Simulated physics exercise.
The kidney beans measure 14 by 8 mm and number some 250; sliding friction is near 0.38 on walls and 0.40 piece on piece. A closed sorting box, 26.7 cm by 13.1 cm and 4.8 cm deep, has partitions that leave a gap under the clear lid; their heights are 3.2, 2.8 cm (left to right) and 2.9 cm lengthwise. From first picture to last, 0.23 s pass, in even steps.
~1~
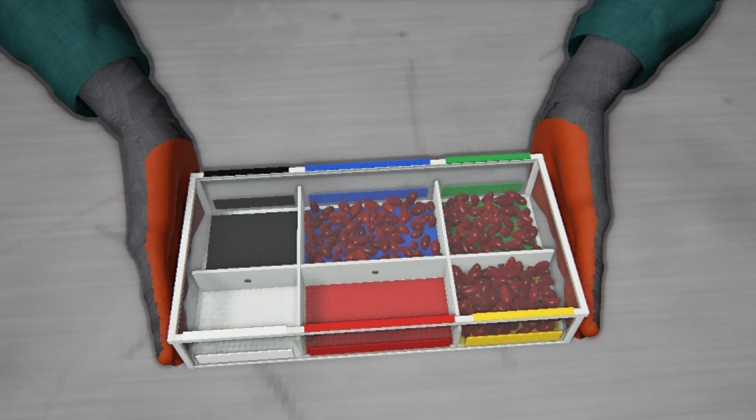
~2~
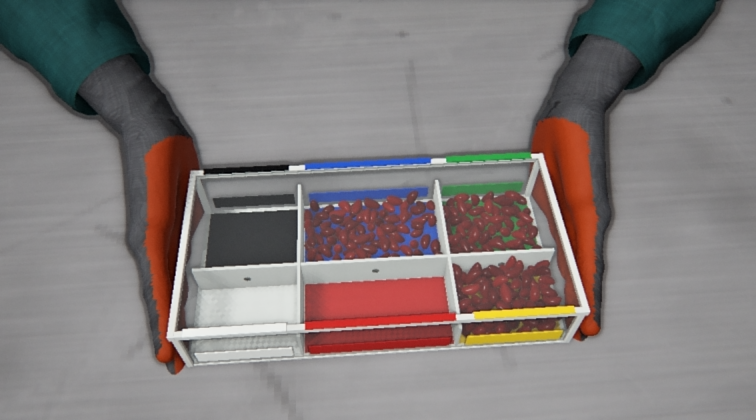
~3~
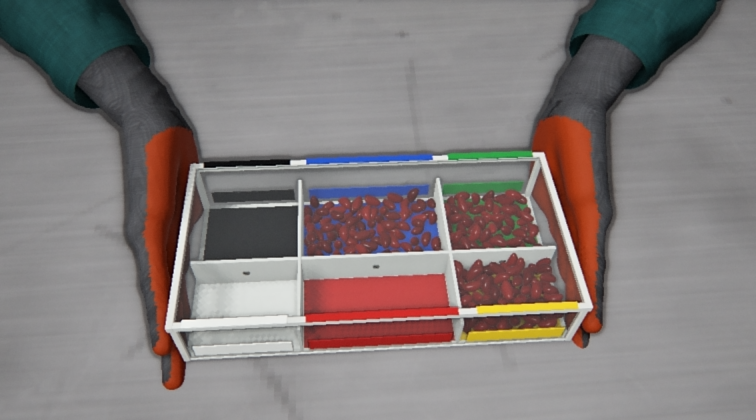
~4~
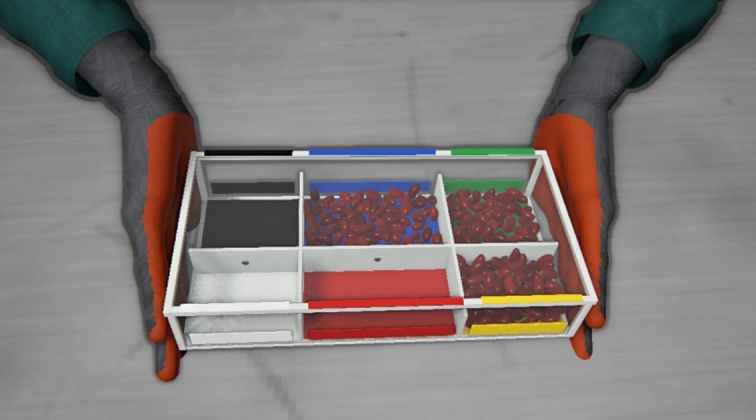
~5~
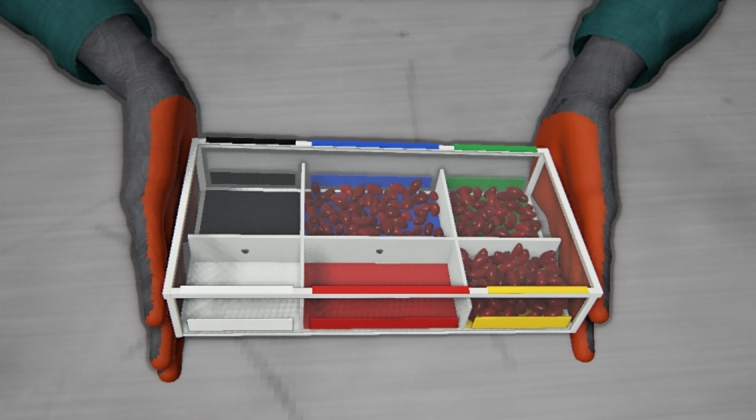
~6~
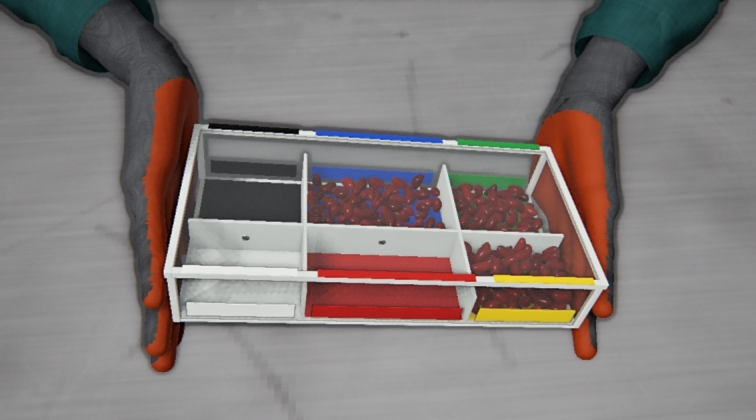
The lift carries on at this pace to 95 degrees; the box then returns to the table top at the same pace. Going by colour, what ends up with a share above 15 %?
Red: Below, blue: Above, green: Above, yellow: Above, white: Below, black: Below.
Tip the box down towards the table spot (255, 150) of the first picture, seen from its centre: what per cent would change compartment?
Some 35 per cent.
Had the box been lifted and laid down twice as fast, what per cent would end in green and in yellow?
Green 50; yellow 20.
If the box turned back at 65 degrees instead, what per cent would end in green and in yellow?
Green 35; yellow 30.
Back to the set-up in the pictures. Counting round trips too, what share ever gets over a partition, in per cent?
Some 25 per cent.
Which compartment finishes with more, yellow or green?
The green compartment.
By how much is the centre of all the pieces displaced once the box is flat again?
About 3.0 cm.
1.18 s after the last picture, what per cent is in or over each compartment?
Red 0, blue 35, green 40, yellow 25, white 0, black 0.
Then, 1.18 s after the last picture, tilt 95 degrees; blue 35 %, green 40 %, yellow 25 %.
Then, 1.96 s after the last picture, tilt 43 degrees; blue 25 %, green 50 %, yellow 25 %.
Then, 2.76 s after the last picture, tilt 0 degrees; blue 25 %, green 50 %, yellow 20 %.
In the end, red 0 %, blue 25 %, green 50 %, yellow 20 %, white 0 %, black 0 %.
